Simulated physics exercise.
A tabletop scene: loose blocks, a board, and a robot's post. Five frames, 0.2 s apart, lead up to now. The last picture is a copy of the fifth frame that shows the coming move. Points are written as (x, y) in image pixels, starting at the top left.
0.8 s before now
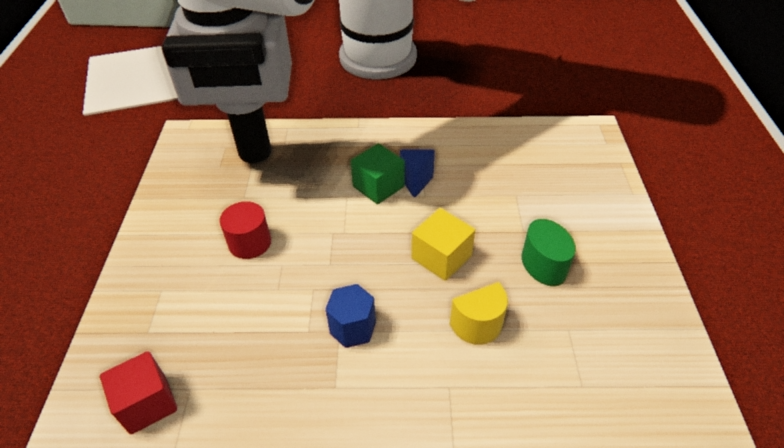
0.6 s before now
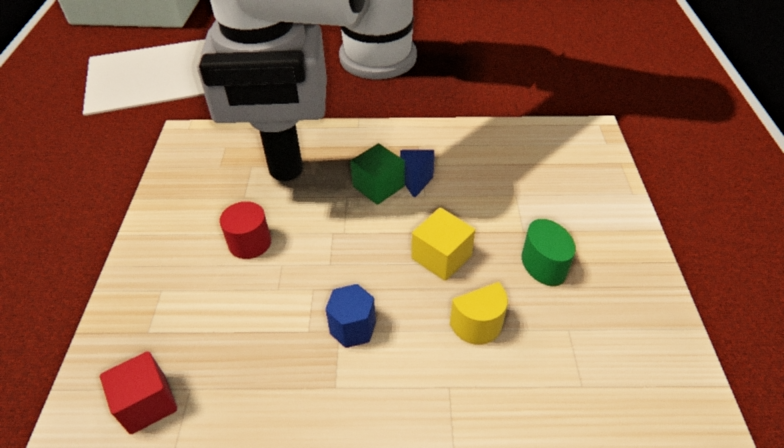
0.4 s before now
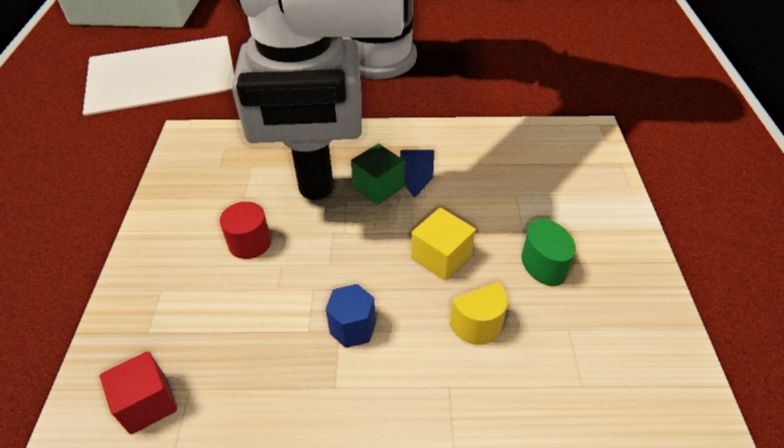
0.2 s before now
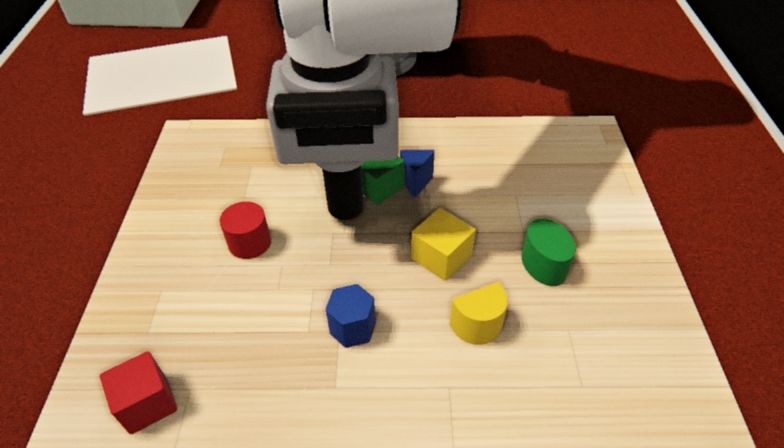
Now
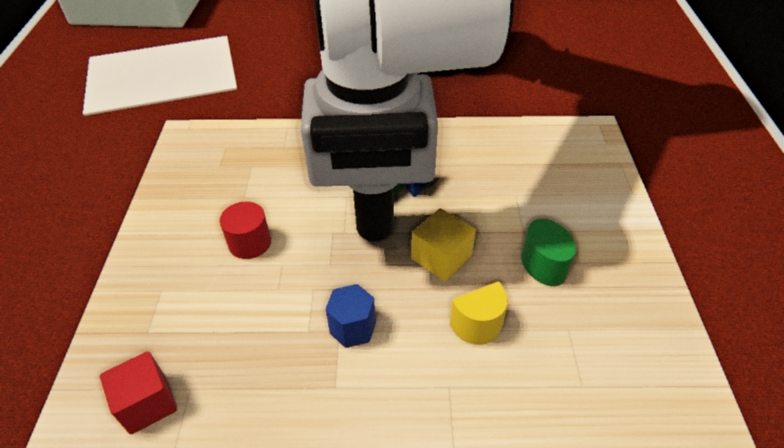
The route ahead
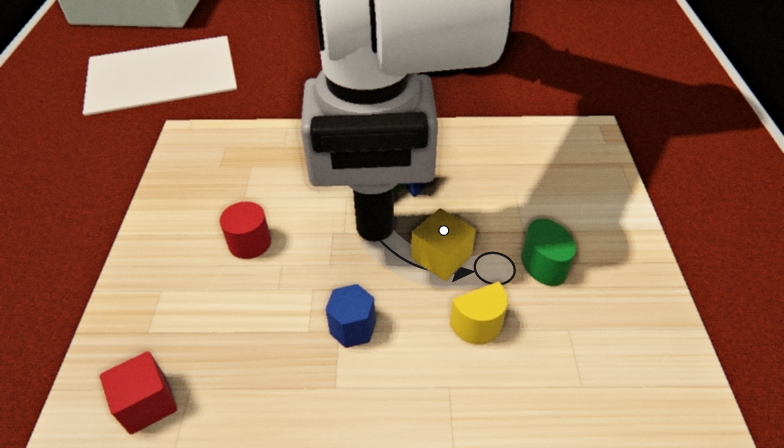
On a wooden tabletop, a robot's dark post moves right and nearer among still, colourful blocks.
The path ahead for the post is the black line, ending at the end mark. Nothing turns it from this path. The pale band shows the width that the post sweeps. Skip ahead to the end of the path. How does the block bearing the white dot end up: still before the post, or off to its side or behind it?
At the end of the path, the post is still pushing the block bearing the white dot ahead of it.
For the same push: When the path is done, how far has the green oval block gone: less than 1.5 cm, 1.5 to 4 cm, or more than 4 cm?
It travels less than 1.5 cm.
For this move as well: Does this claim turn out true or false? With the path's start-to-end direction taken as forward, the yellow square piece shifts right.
This is false.
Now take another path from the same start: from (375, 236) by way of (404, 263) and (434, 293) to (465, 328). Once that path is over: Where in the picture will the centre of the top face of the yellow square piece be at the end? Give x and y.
The centre of its top will be at (468, 240).
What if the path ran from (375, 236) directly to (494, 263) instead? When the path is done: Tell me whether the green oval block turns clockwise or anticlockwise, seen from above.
It goes anticlockwise.
Path on the board, from (375, 236) over (406, 260) and (449, 273) to (495, 268); the dot is on the yellow square piece.
The first path, step by step. One third of the way, post at (406, 254); yellow square piece at (456, 233), turned 15° anticlockwise.
Two thirds of the way, post at (452, 266); yellow square piece at (490, 229), turned 65° anticlockwise.
At the end, post at (496, 261); yellow square piece at (520, 215), turned 105° anticlockwise; yellow half-round block in place; green oval block at (561, 237), turned 25° clockwise.
